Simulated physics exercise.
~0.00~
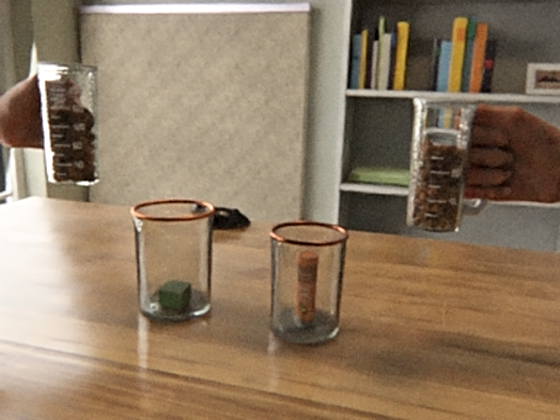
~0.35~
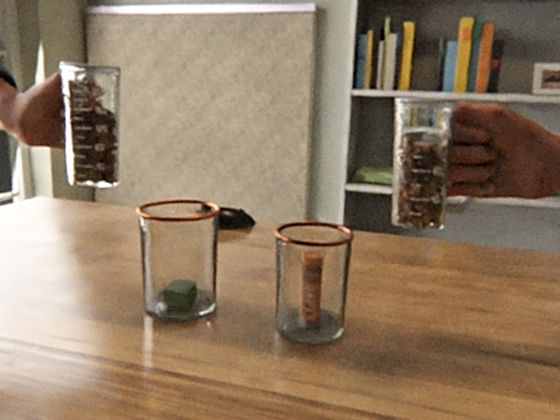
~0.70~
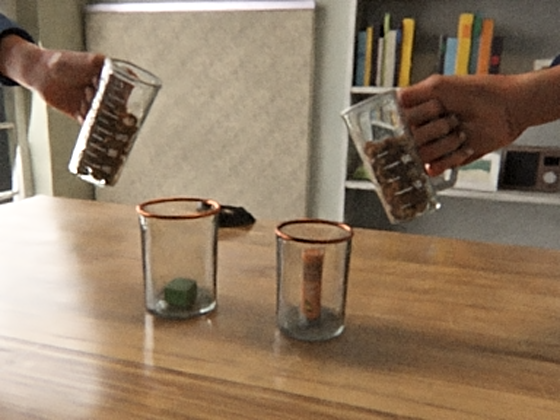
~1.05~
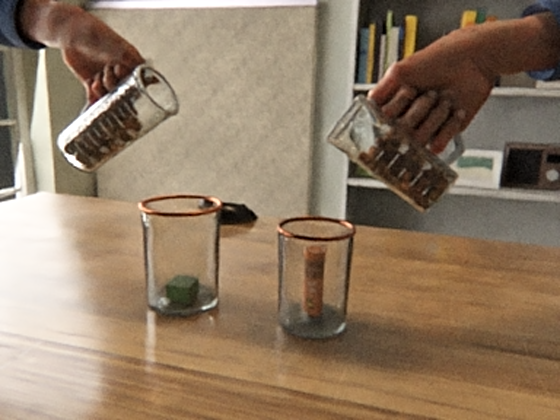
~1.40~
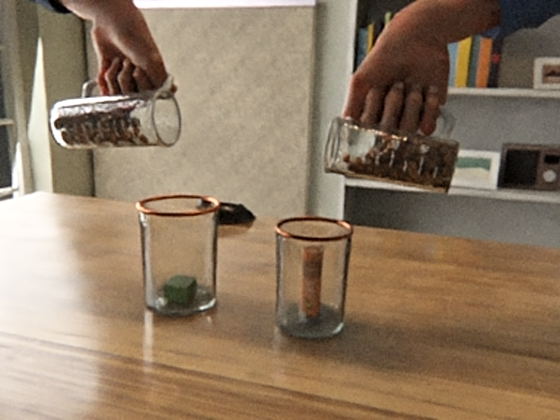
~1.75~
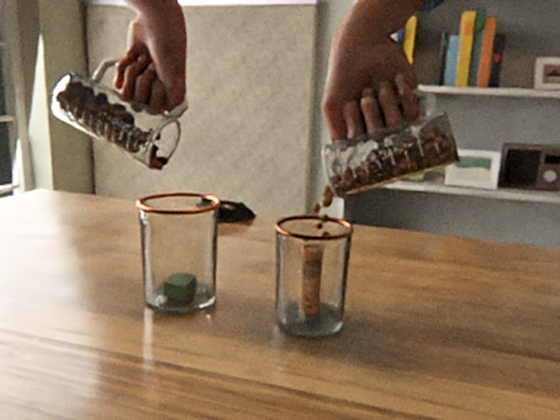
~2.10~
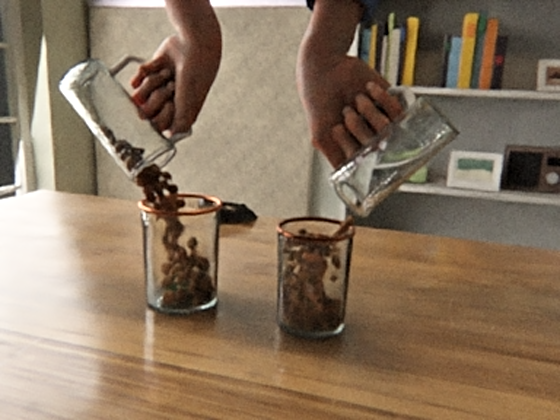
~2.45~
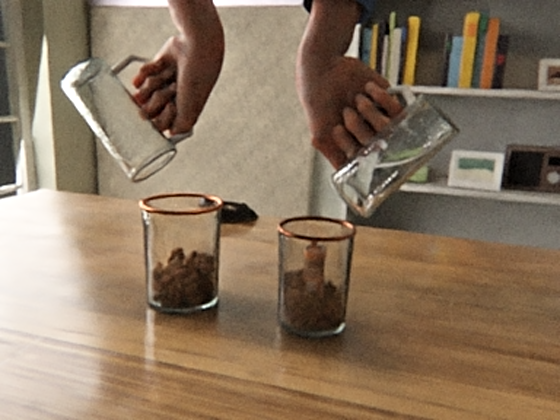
Two hands tip cups of brown pieces into glasses, burying the green block but not the orange column.
